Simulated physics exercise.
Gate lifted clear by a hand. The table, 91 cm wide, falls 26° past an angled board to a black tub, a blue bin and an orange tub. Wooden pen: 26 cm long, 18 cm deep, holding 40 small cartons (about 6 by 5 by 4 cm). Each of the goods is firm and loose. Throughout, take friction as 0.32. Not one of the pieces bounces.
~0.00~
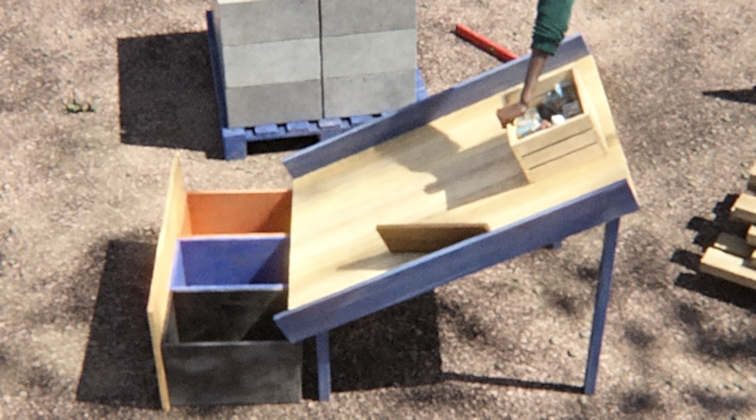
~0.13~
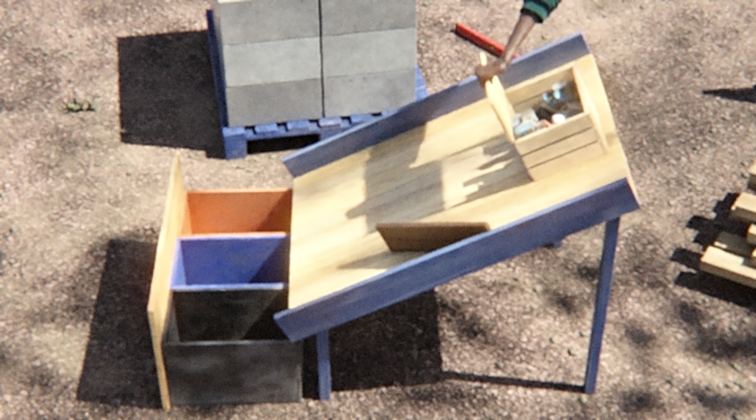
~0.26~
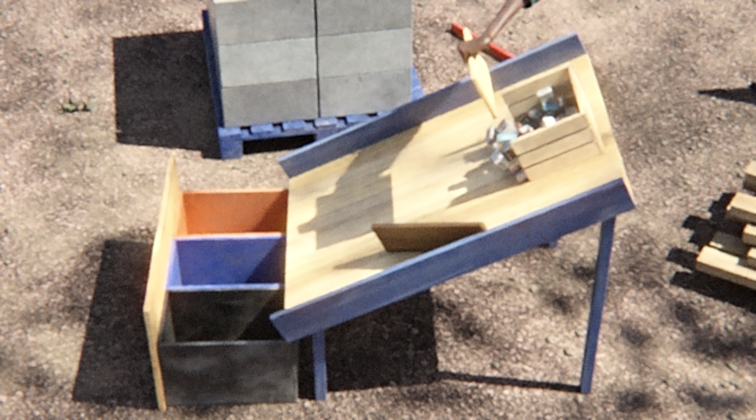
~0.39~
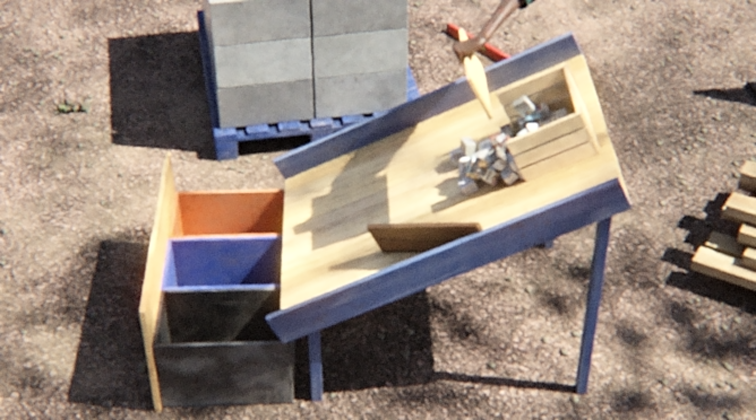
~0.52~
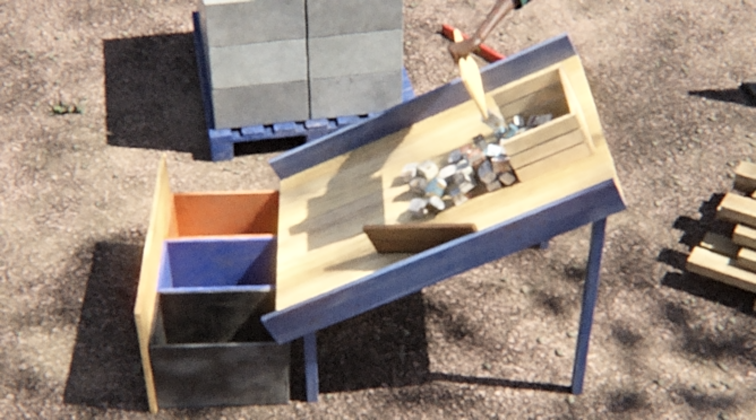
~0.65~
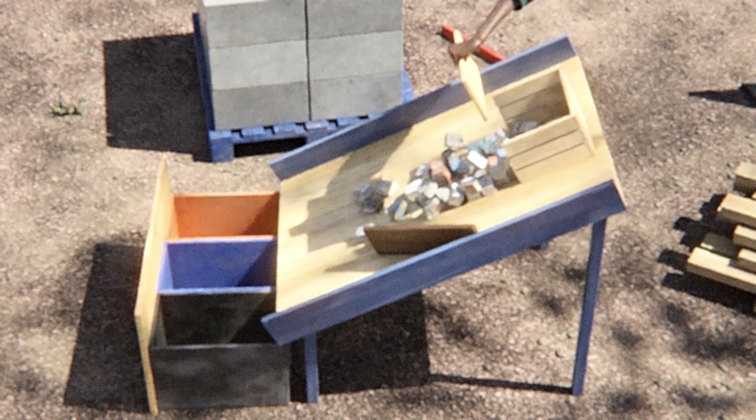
A hand lifted the gate away from a wooden pen on a sloping table, and the small silvery cartons inside slid out and spread down the boards toward the left, passing above a short brown divider.
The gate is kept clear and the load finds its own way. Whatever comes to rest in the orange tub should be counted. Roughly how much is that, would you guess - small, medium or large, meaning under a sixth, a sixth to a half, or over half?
Small, under a sixth.
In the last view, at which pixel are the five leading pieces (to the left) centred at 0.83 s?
Around (305, 234) in pixels.
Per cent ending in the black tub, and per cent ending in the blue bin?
Close to 10 and 80 percent respectively.
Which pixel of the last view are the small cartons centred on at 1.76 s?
Somewhere about (188, 311) in pixels.
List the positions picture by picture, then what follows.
In the first frame (we follow the rim corner now nearest the camera), wooden pen at (585, 114); orange tub at (180, 237); nothing out yet.
In the second frame, wooden pen at (586, 113).
In the third frame, wooden pen at (581, 113); 11 out.
In the fourth frame, wooden pen at (577, 114); 18 out, the lowest carton at (458, 156).
In the fifth frame, wooden pen at (572, 114); 27 out, the lowest carton at (411, 173).
In the sixth frame, wooden pen at (572, 115); orange tub at (167, 240); 34 out, the lowest carton at (363, 193).
After 0.83 s, 40 on the slope.
After 1.05 s, 4 in the blue bin, 32 on the slope and 4 in the air.
After 1.36 s, 4 in the black tub, 21 in the blue bin, 1 in the orange tub, 9 on the slope and 5 in the air.
Final count (at 1.76 s), 5 in the black tub, 32 in the blue bin and 3 in the orange tub. Asked share, 3 of 40, 8 per cent.
